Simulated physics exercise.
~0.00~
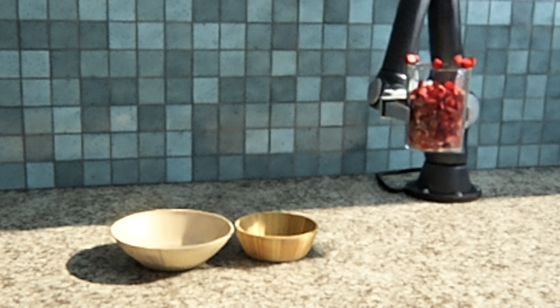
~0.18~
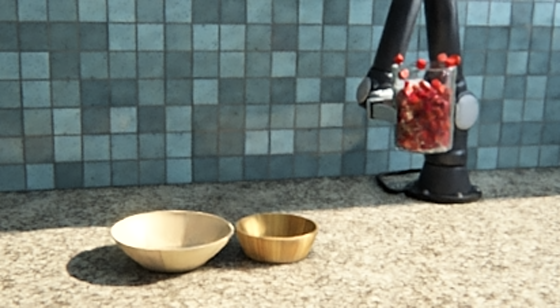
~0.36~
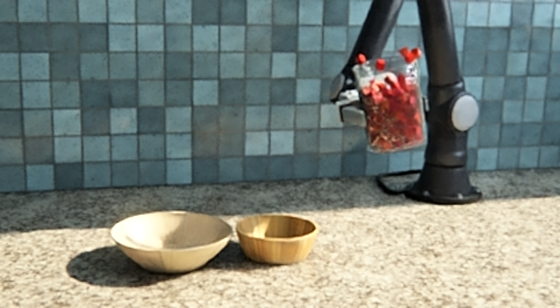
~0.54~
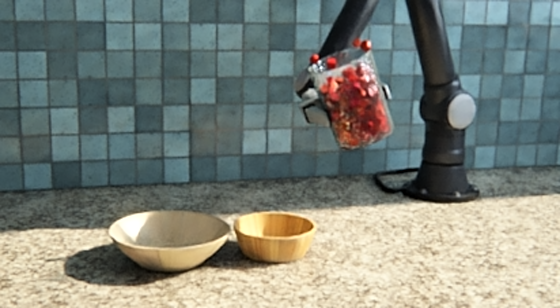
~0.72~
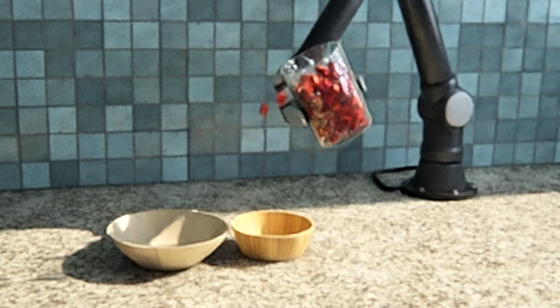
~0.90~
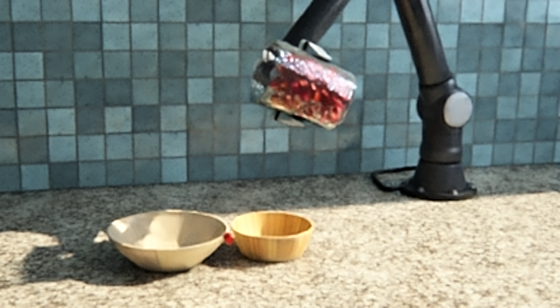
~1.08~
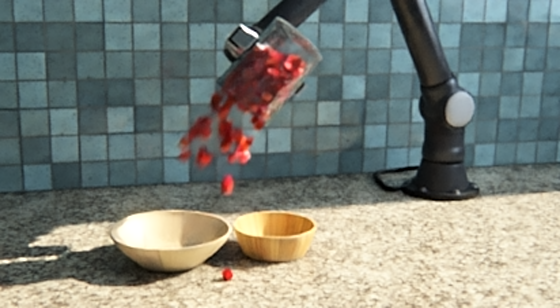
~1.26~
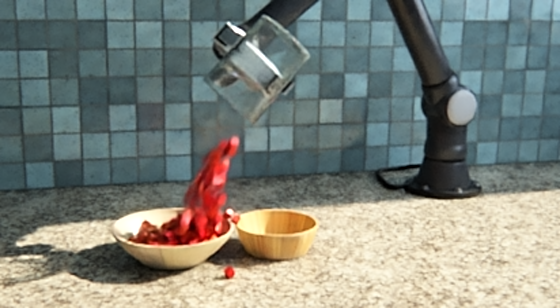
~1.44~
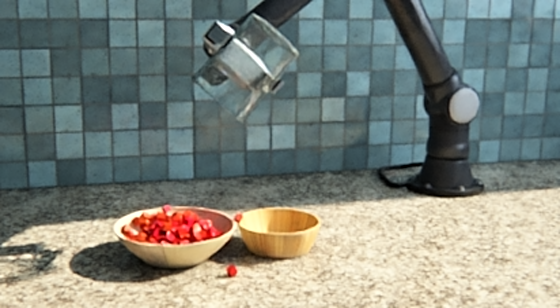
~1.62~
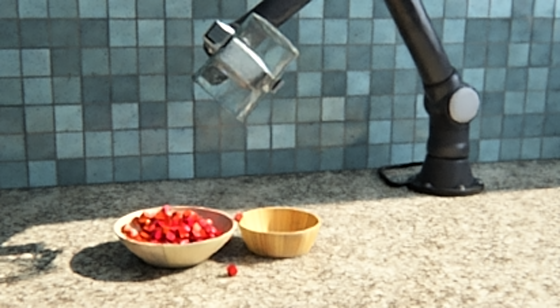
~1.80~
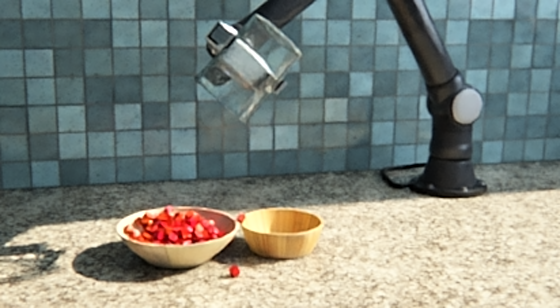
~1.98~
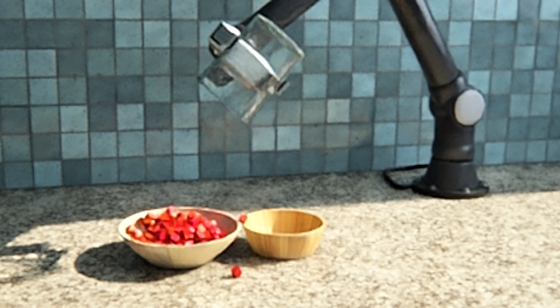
On a speckled counter, a robot arm tips red pieces into the left bowl, spilling one.
